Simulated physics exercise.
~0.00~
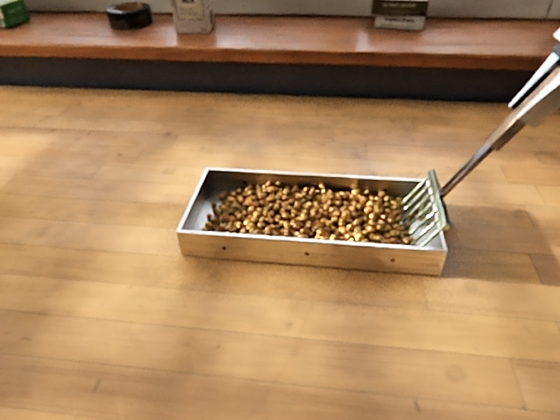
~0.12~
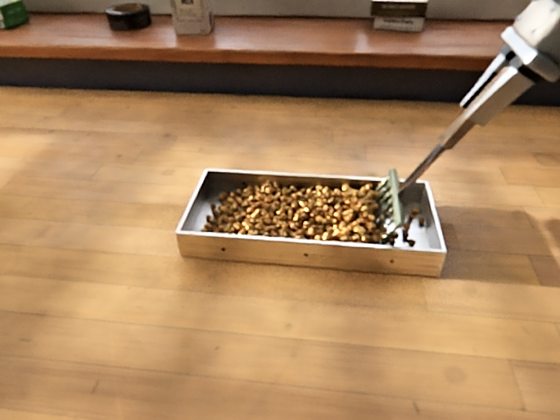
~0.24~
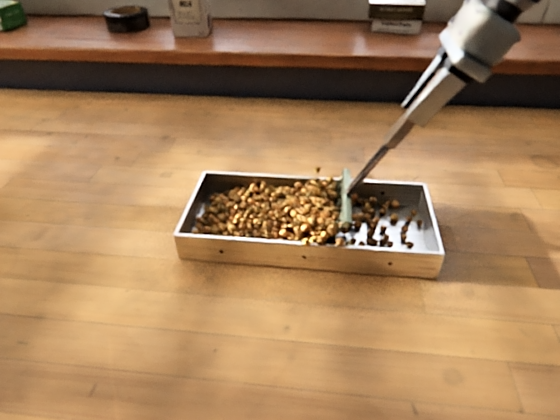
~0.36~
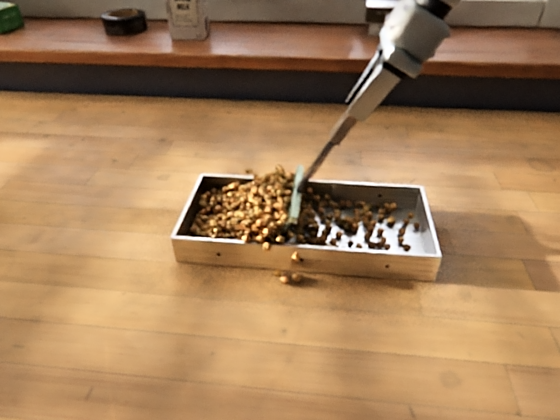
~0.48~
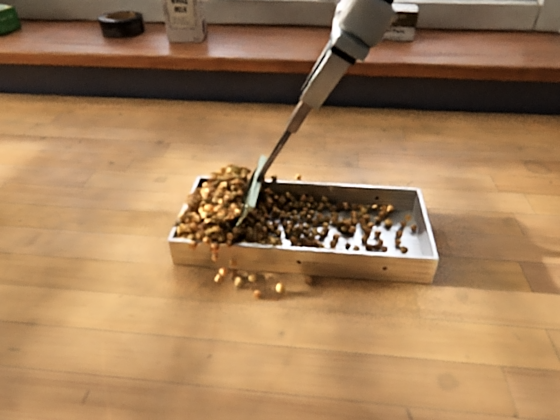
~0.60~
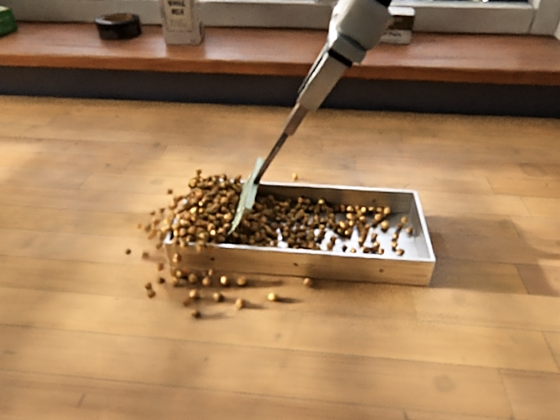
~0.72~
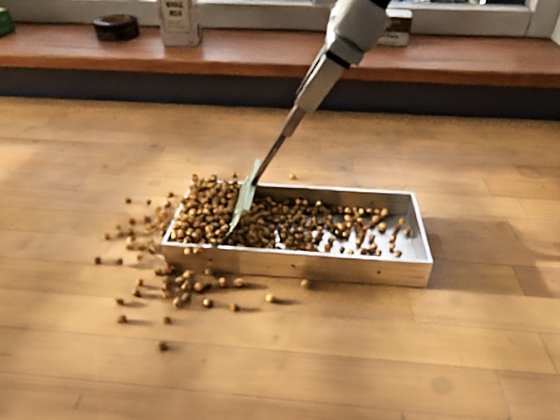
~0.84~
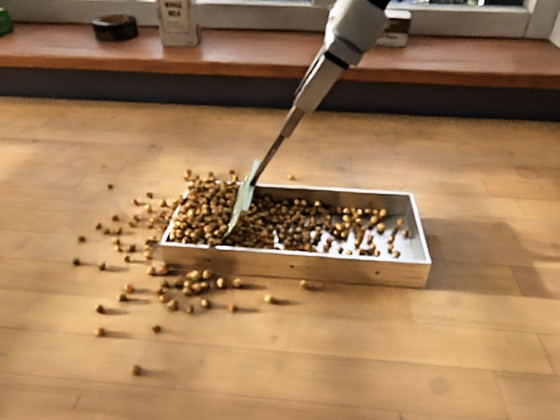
On a sunlit wooden floor or tabletop, seen from slightly above, a shallow silver tin filled with golden-brown dried chickpeas sits before a reddish-brown ledge holding a few small items. A grey robot arm reaches in from the upper right, holding a fork at the tin's right end. The fork sweeps left, heaping the chickpeas ahead of it and leaving a thin scatter behind. Near the left end it stops, and chickpeas spill over the front and left rims, bouncing and rolling outward. Most remain piled in the tin, with dozens strewn across the wood.
